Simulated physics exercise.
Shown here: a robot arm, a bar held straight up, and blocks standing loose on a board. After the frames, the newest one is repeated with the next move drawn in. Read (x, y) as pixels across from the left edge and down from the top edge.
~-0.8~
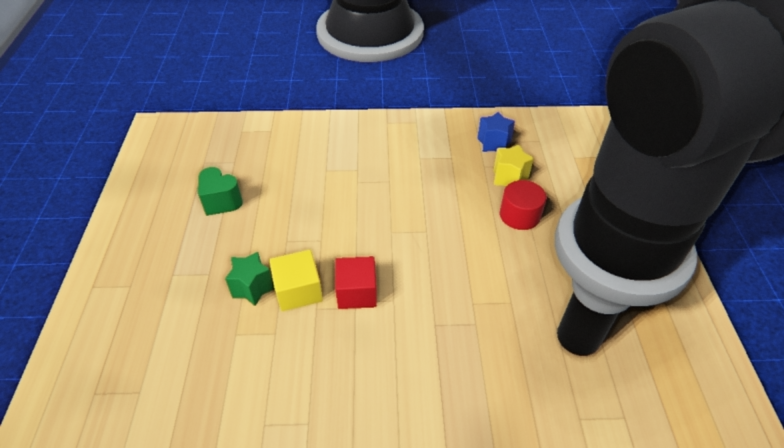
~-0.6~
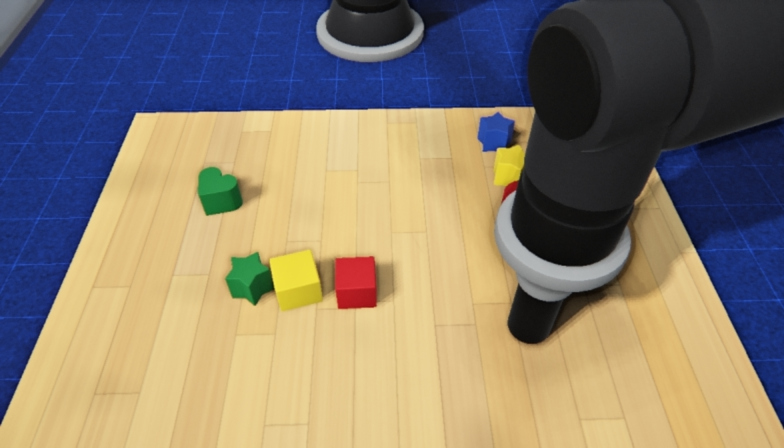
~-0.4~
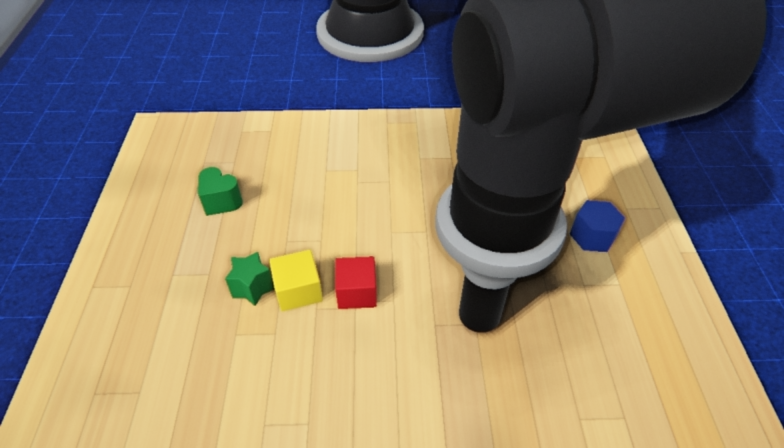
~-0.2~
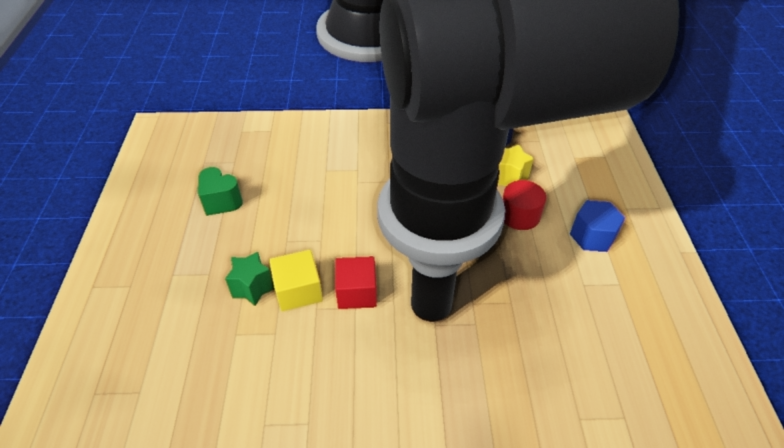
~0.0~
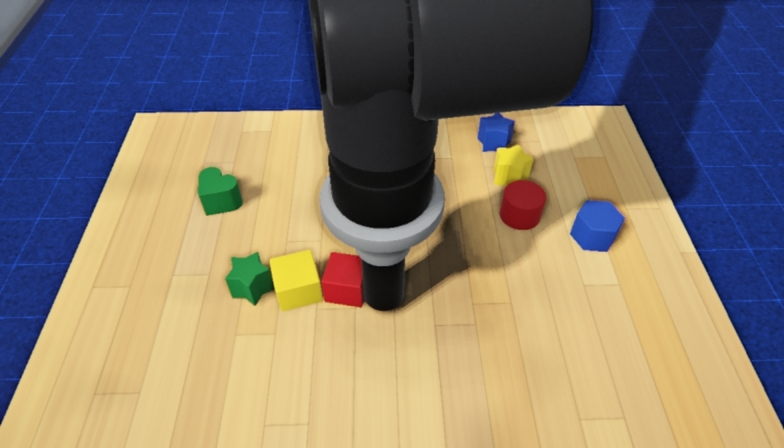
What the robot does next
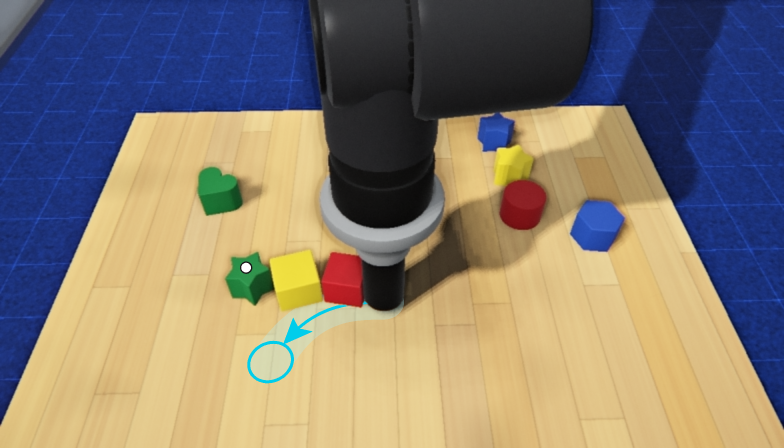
On a pale wooden board over a blue surface, a black robot arm holds a short dark bar upright at the right of several colored blocks. The arm sweeps steadily left, uncovering a blue block behind it, then the bar meets the red square and nudges it slightly left, up against the yellow one.
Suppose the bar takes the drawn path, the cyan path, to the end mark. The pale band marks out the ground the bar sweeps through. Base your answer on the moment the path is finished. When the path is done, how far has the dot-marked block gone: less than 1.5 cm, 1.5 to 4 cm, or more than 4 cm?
That one ends up more than 4 cm from where it is now.
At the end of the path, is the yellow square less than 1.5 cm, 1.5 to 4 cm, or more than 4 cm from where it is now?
The answer is over 4 cm.
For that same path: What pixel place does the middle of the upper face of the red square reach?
So, by the moment the path ends, you'll find the top centre of the red square at (271, 281).
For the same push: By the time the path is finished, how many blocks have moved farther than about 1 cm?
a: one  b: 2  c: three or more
The answer is c.
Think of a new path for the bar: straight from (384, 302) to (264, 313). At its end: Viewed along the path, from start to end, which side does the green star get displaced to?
The right.
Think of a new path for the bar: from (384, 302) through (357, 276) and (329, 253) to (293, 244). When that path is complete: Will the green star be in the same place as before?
That would be a no.
The drawn path runs from (384, 302) via (340, 306) and (300, 327), ending at (271, 362); the dot is on the green star.
What follows on the original path. One third of the way, bar (338, 299); green star (219, 262), turned 20° anticlockwise; yellow square (260, 265), turned 35° clockwise; red square (301, 271).
Two thirds of the way, bar (298, 320); green star (200, 254); yellow square (240, 262), turned 60° clockwise; red square (271, 281), turned 35° clockwise.
At the end, bar (268, 355); green star (200, 254); yellow square (240, 262), turned 60° clockwise; red square (271, 281), turned 35° clockwise.
